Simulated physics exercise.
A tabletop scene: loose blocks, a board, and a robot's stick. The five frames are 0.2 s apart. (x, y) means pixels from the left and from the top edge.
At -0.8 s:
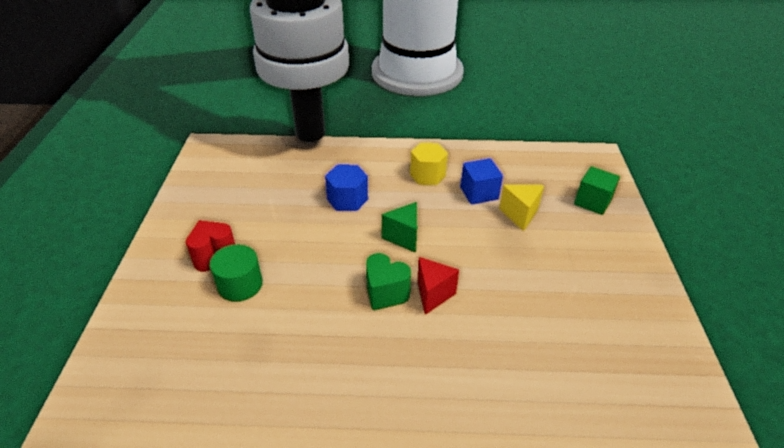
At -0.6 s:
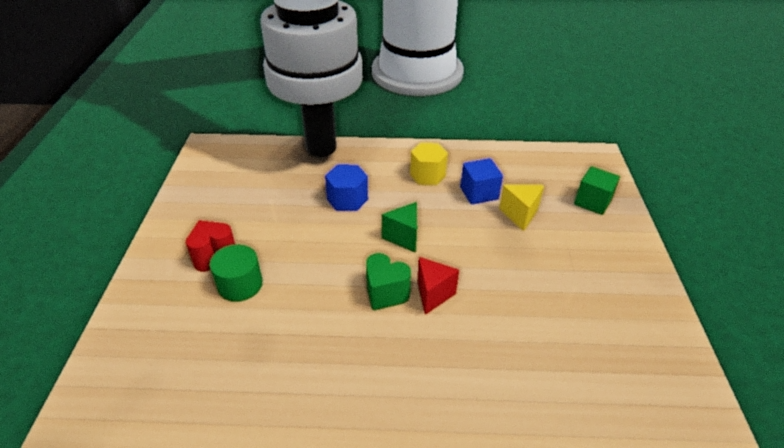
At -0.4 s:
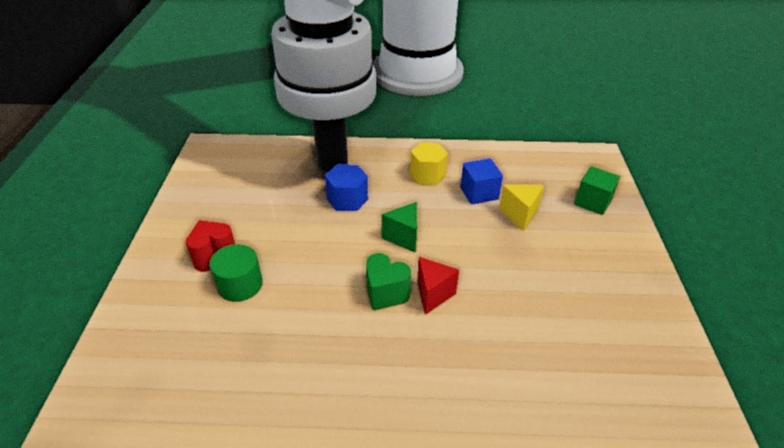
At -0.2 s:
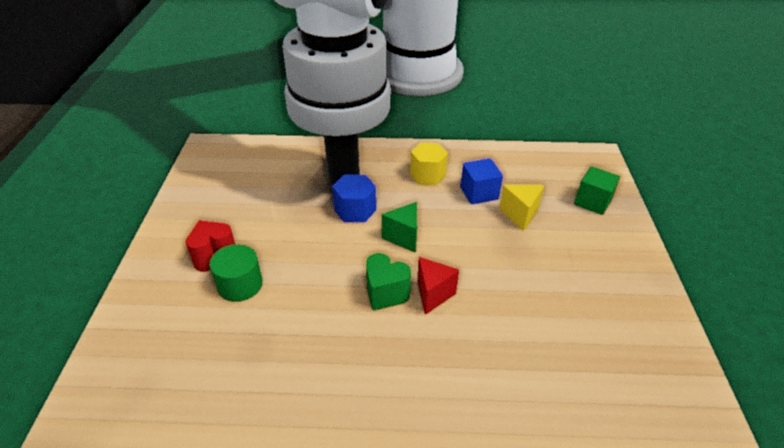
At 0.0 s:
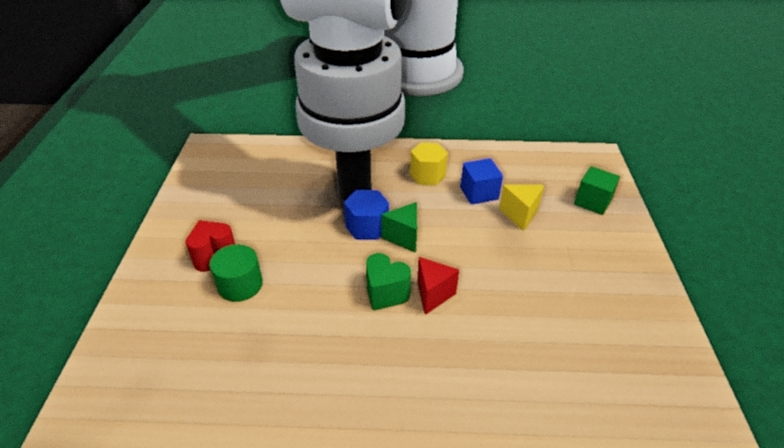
On a wooden tabletop scattered with colored blocks, a robot's dark stick moved forward and slightly right to the blue hexagon, then pushed it the same way until it was right beside the green triangle.
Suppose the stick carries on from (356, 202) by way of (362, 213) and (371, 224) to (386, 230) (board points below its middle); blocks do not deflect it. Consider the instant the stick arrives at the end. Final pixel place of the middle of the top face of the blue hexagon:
Its top middle is near (387, 235).
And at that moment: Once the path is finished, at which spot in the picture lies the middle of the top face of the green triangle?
I'd guess (420, 224).
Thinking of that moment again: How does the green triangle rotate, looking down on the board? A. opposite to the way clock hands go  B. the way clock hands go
(A)
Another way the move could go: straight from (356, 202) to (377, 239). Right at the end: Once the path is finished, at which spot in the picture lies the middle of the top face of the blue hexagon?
My estimate: (388, 243).
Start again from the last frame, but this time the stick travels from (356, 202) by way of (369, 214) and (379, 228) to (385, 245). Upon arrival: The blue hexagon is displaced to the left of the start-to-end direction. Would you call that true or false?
It is false.
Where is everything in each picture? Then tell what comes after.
The first picture shows lower end of the stick (311, 135), tops of blocks, blue hexagon (346, 175), green heart (386, 269), green triangle (405, 214).
The second picture shows stick (322, 150), blocks as before.
The third picture shows stick (333, 164), blocks as before.
The fourth picture shows stick (344, 179), blue hexagon (354, 186).
The fifth picture shows stick (355, 194), blue hexagon (367, 202), green heart (386, 269), green triangle (405, 214).
The first path, step by step. Halfway along, stick (366, 210); blue hexagon (377, 221); green triangle (414, 221), turned 50° anticlockwise.
At the end, stick (386, 222); blue hexagon (387, 235), turned 30° clockwise; green heart not moved; green triangle (420, 224), turned 75° anticlockwise.
